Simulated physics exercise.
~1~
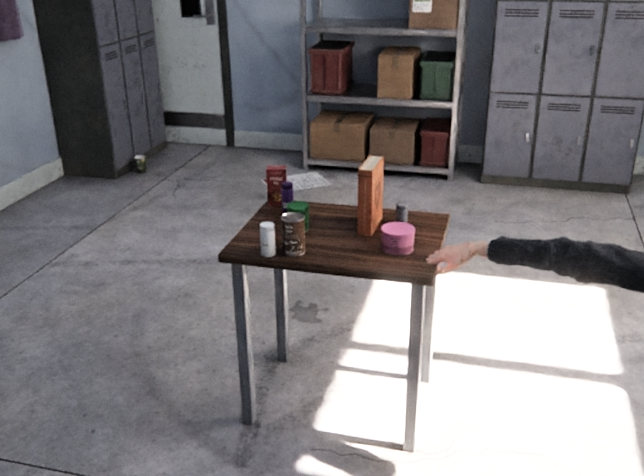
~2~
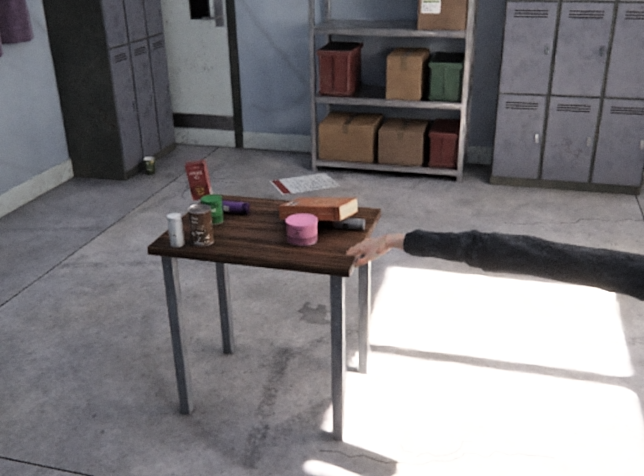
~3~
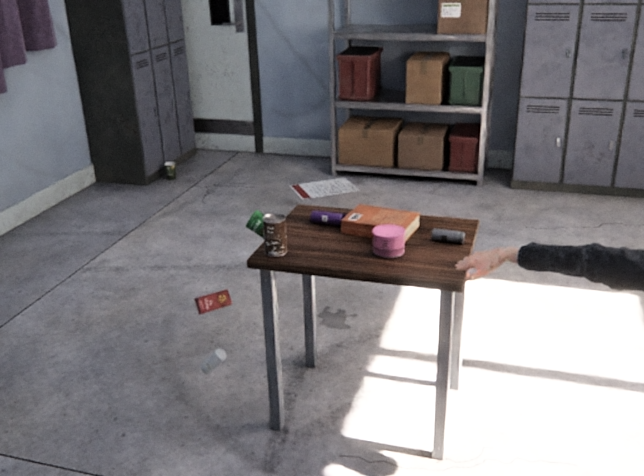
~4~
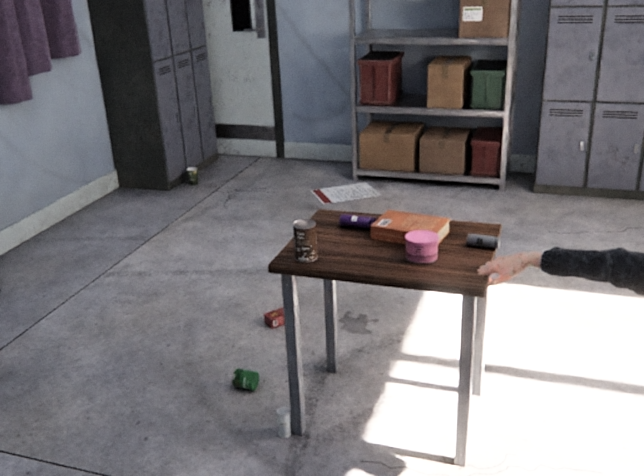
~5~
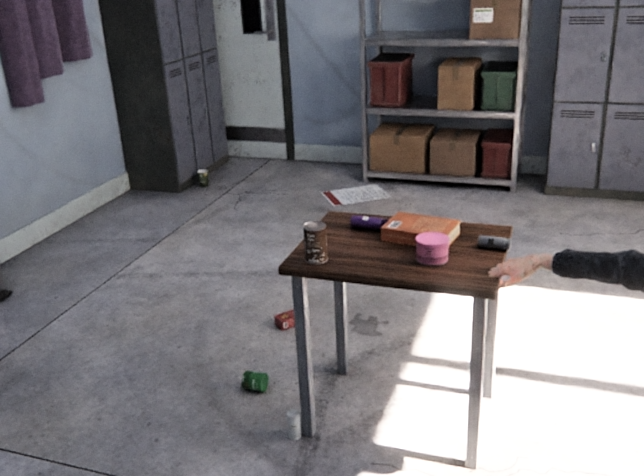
A hand jerks a small table left and back, toppling items and spilling three.
